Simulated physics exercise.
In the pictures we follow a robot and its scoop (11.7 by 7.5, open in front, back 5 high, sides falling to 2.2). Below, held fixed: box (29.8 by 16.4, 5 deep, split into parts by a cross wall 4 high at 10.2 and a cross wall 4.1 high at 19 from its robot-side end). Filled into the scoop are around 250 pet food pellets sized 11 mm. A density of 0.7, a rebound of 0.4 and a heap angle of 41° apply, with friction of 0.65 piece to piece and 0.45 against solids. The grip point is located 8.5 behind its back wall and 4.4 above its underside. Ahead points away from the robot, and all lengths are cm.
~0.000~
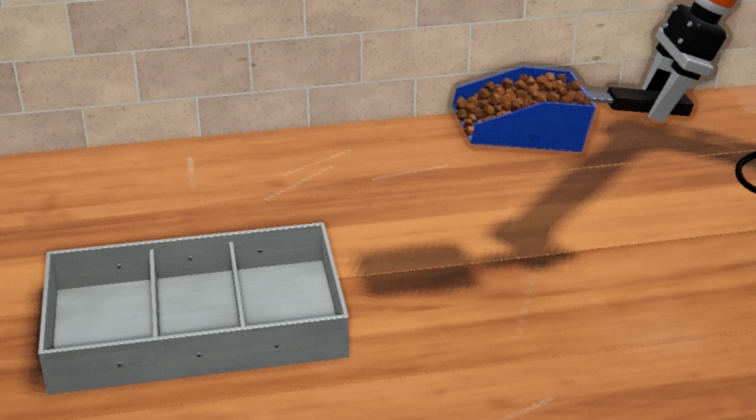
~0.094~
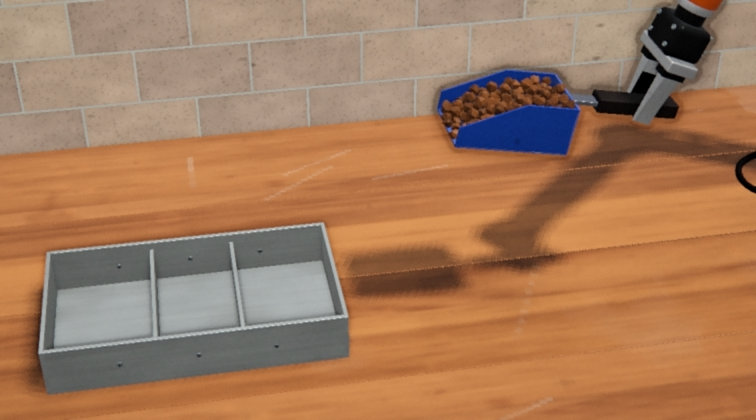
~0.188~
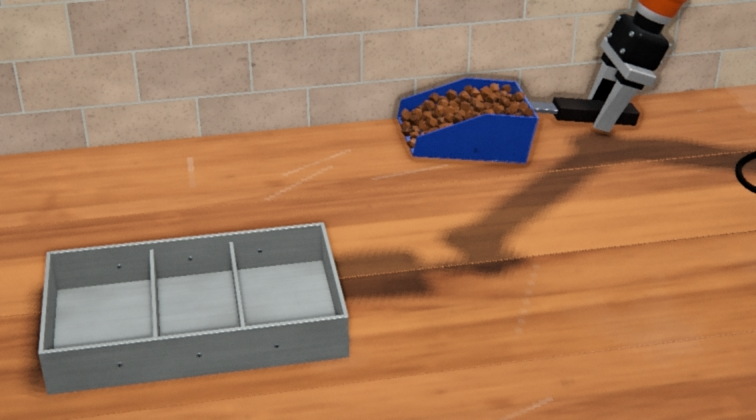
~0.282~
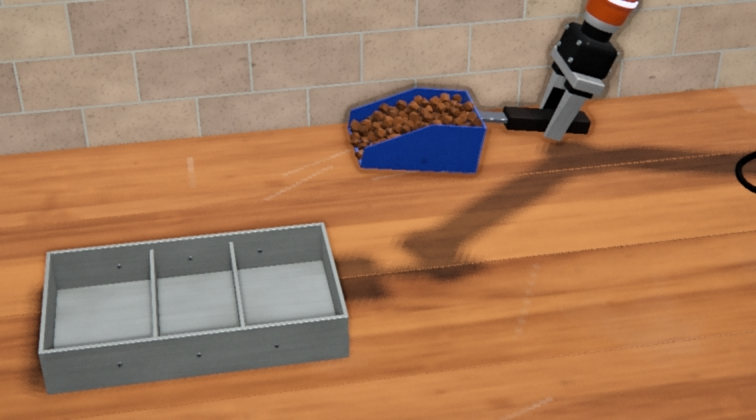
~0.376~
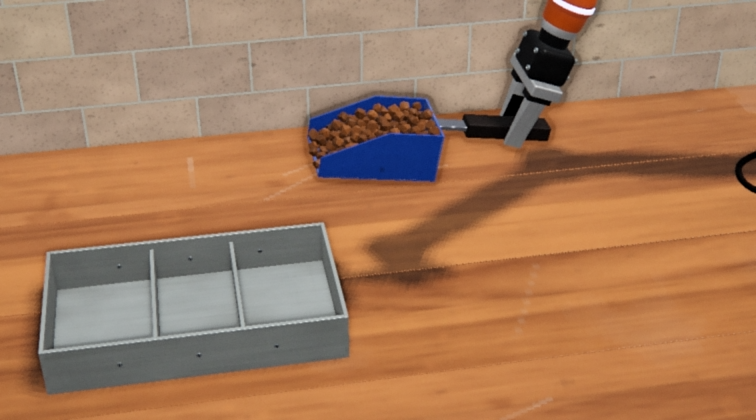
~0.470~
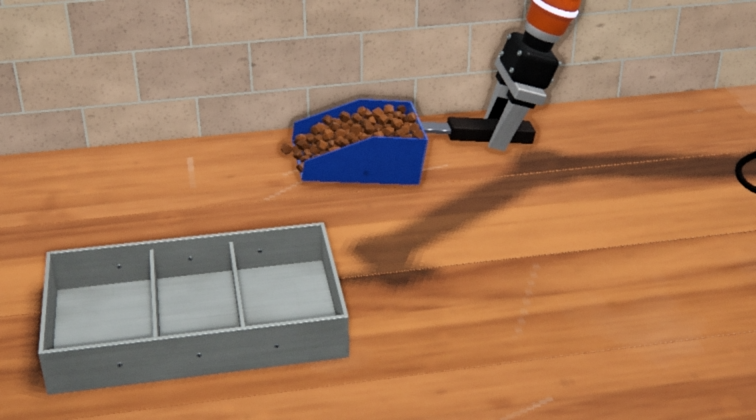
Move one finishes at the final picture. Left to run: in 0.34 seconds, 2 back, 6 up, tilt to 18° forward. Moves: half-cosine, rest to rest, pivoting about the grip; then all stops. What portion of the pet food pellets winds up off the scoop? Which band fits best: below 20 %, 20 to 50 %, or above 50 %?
Best fit: Below 20 %.
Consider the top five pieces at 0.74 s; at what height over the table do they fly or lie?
Somewhere around 24 cm above the tabletop.
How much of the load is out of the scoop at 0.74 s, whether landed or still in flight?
Around 0 percent at that moment.
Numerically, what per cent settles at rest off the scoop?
Around 5 in a hundred.
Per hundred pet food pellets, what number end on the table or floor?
The share is near 0 per cent.
After 0.61 s, level, highest piece 23 above the table; 250 on the scoop, 1 in the robot-side part, 1 in flight or on a rim.
After 0.74 s, tilted 15° forward, highest piece 24 above the table; 249 on the scoop, 2 in the robot-side part, 1 in flight or on a rim.
After 1.01 s, tilted 18° forward, highest piece 24 above the table; 245 on the scoop, 3 in the robot-side part, 4 in flight or on a rim.
After 2.06 s, tilted 18° forward, highest piece 24 above the table; 242 on the scoop, 9 in the robot-side part, 1 on the table or floor.
At rest, 242 on the scoop, 9 in the robot-side part, 1 on the table or floor. That is 4 % off the scoop.
